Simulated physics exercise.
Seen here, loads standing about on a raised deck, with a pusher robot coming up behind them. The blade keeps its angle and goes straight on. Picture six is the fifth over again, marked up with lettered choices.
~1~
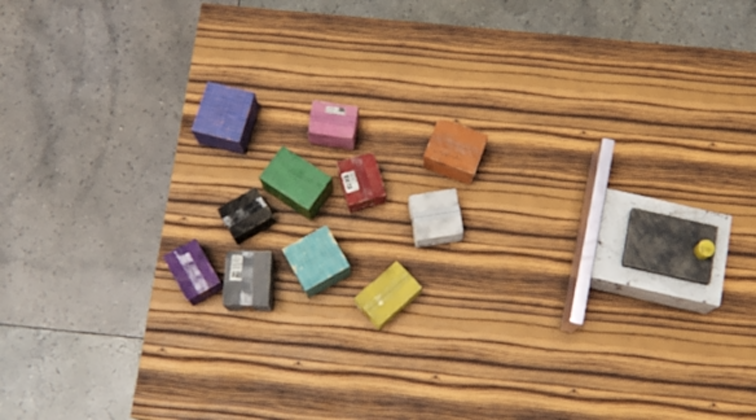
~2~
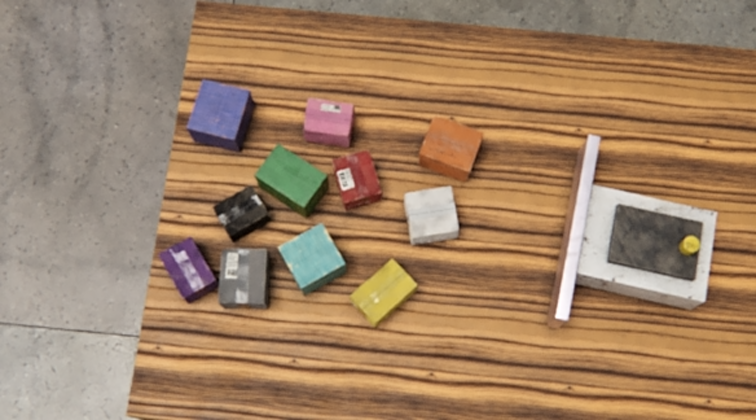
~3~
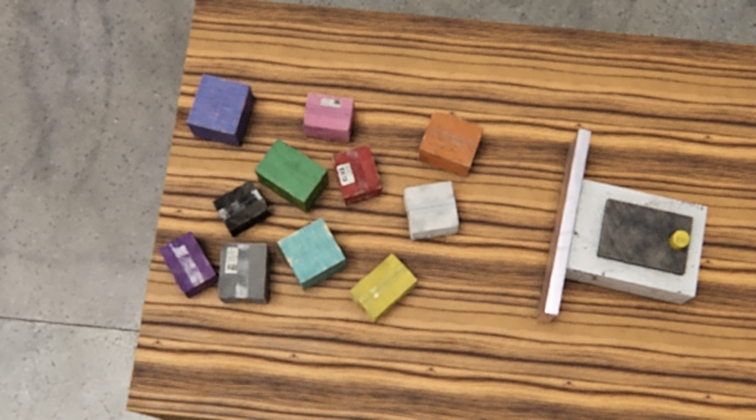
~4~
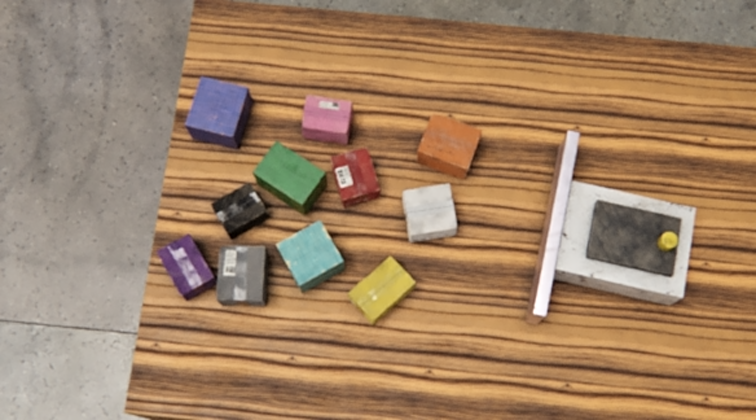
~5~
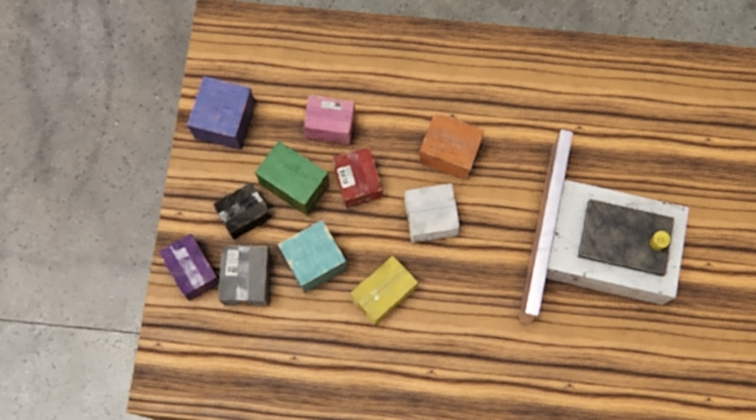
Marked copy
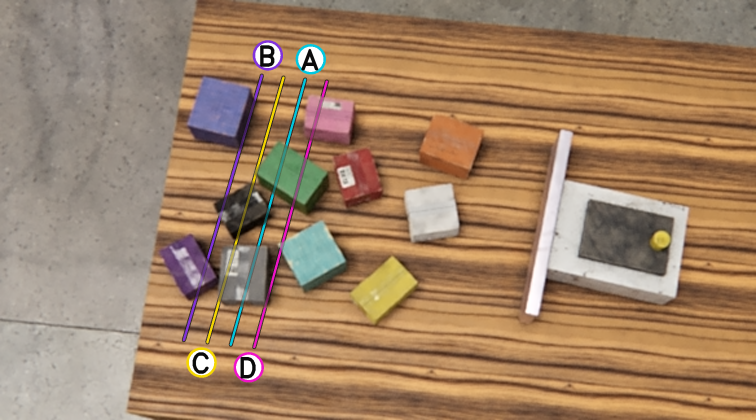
In the video, eleven coloured boxes sit scattered on a striped wooden surface, while a white robot with a wide front plate moves slowly left toward them from the right; the boxes stay in place, with a gap still between.
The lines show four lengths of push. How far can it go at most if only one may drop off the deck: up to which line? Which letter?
No second one falls up to D.
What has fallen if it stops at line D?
The purple parcel goes over.
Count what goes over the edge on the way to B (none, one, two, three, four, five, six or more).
By then, six or more.
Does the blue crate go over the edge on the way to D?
No.
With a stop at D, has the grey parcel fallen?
No.
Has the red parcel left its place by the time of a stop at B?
Yes.
On the marked copy, A at (269, 206); B at (224, 202); C at (247, 204); D at (292, 209).
With D. Early on, robot (526, 227); orange parcel (437, 146); white box (423, 209).
Further on, robot (432, 218); black box (231, 221); green crate (246, 178).
At the end, robot (361, 211); purple parcel over the edge; blue crate (190, 111); one fallen.
As for the rest, A drops four; B drops eight; C drops four.
